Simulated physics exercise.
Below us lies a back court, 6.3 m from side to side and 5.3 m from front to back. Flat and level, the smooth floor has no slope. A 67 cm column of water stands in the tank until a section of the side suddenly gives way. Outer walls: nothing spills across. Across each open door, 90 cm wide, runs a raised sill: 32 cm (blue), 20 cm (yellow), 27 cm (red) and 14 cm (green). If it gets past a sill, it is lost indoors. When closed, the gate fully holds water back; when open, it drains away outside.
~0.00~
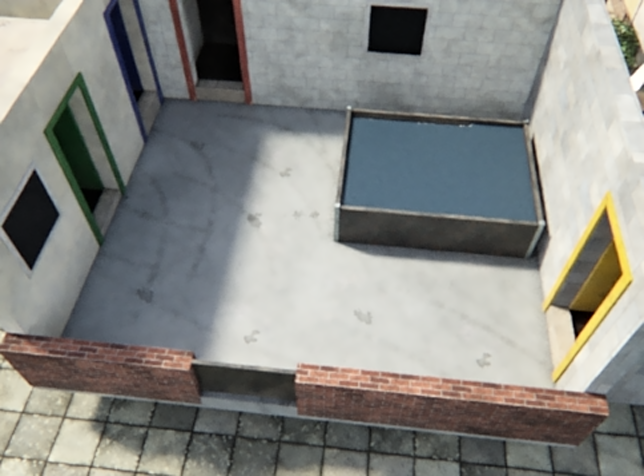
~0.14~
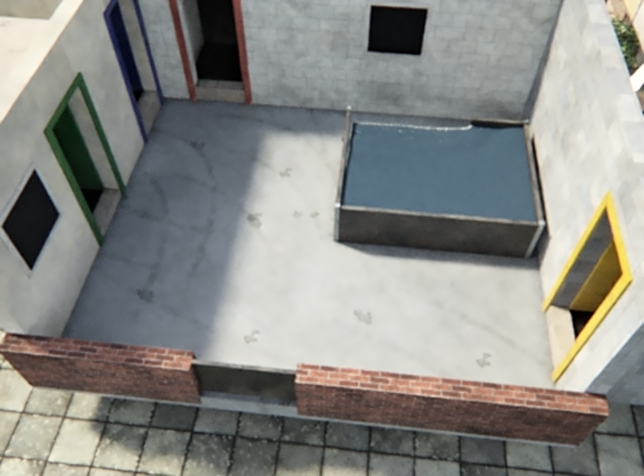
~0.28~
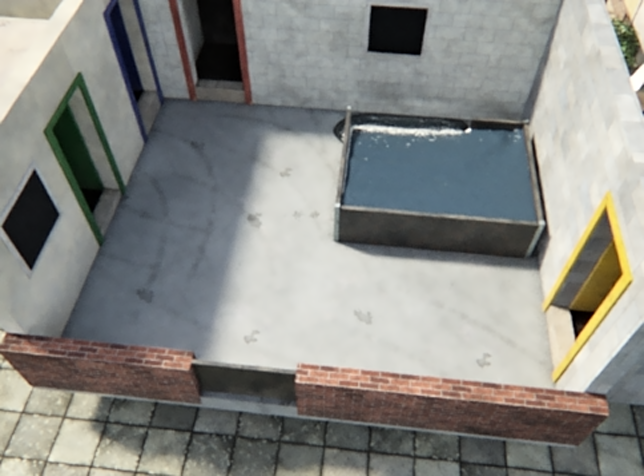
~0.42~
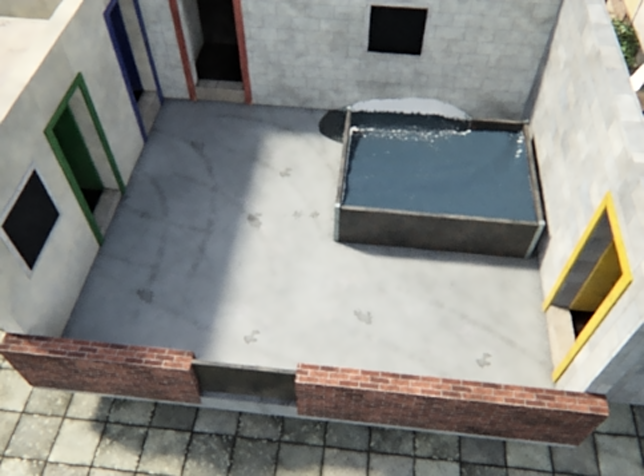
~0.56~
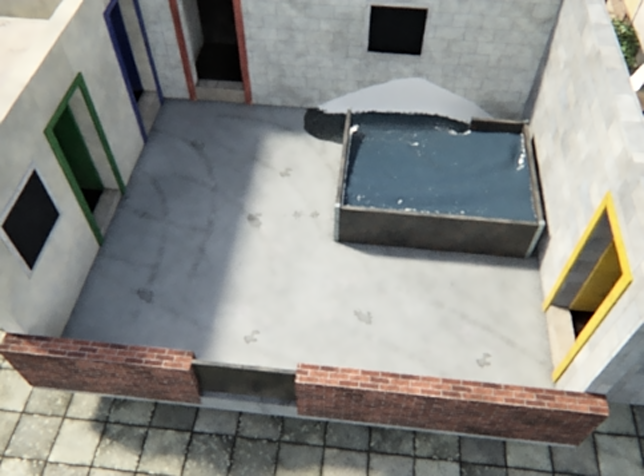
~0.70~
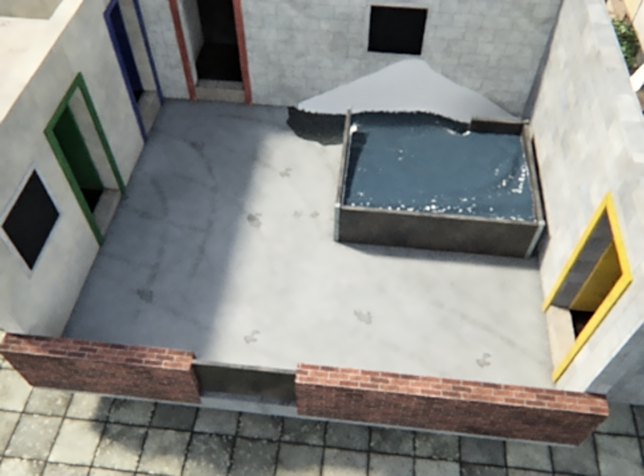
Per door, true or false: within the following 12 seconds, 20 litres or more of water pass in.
Blue door: False. Yellow door: False. Red door: False. Green door: False.
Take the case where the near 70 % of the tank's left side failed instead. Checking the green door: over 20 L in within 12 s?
Measured against that limit, the green door goes beyond it.
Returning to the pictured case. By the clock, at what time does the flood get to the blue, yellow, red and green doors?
Blue = 1.8 s, yellow = 2.0 s, red = 1.2 s, green = 2.4 s.
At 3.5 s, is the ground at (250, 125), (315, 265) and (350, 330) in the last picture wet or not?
First spot submerged, second not yet wet, third not yet wet.
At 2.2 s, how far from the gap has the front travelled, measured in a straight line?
About 4.6 m.
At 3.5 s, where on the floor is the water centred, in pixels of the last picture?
The water is centred near (372, 178).
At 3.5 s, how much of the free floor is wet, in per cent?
About 55 per cent.
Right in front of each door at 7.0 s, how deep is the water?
You'd get blue at 22 cm, yellow at 2 cm, red at 9 cm, and green at 9 cm.
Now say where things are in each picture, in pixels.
In the first picture, still water, 67 cm deep, in the tank at (437, 166).
In the second picture, the front is at a hidden place, 1.0 m from the gap on the tank's far side; 0.5 m2 of floor is under water; 67 cm left at the back of the tank.
In the third picture, water pours out on the tank's far side and has run 1.2 m, to (340, 128); typically 12 cm deep outside, 67 cm at the tank's back.
In the fourth picture, the front is at a hidden place, 1.5 m from the gap on the tank's far side; 2.2 m2 of floor is under water; 67 cm left at the back of the tank.
In the fifth picture, water pours out on the tank's far side and has run 1.9 m, to a hidden place; typically 20 cm deep outside, 63 cm at the tank's back.
In the sixth picture, the front is at (293, 107), 2.2 m from the gap on the tank's far side; 2.7 m2 of floor is under water; 57 cm left at the back of the tank.
After 1.4 s water covers 20 % of the floor and is deepest (56 cm) near (403, 117); blue door not reached, yellow door not reached, red door 4 cm at the sill, 0 L in, green door not reached.
After 2.2 s water covers 35 % of the floor and is deepest (54 cm) near (517, 126); blue door 36 cm at the sill, 0 L in, yellow door 4 cm at the sill, 0 L in, red door 9 cm at the sill, 0 L in, green door not reached.
After 3.5 s water covers 55 % of the floor and is deepest (35 cm) near (489, 152); blue door 25 cm at the sill, 5 L in, yellow door 3 cm at the sill, 0 L in, red door 7 cm at the sill, 0 L in, green door 14 cm at the sill, 0 L in.
After 7.0 s water covers 90 % of the floor and is deepest (26 cm) near (519, 140); blue door 22 cm at the sill, 5 L in, yellow door 2 cm at the sill, 0 L in, red door 9 cm at the sill, 0 L in, green door 9 cm at the sill, 1 L in.
After 12.0 s water covers 95 % of the floor and is deepest (20 cm) near (558, 416); blue door 12 cm at the sill, 5 L in, yellow door 15 cm at the sill, 2 L in, red door 9 cm at the sill, 0 L in, green door 6 cm at the sill, 1 L in.
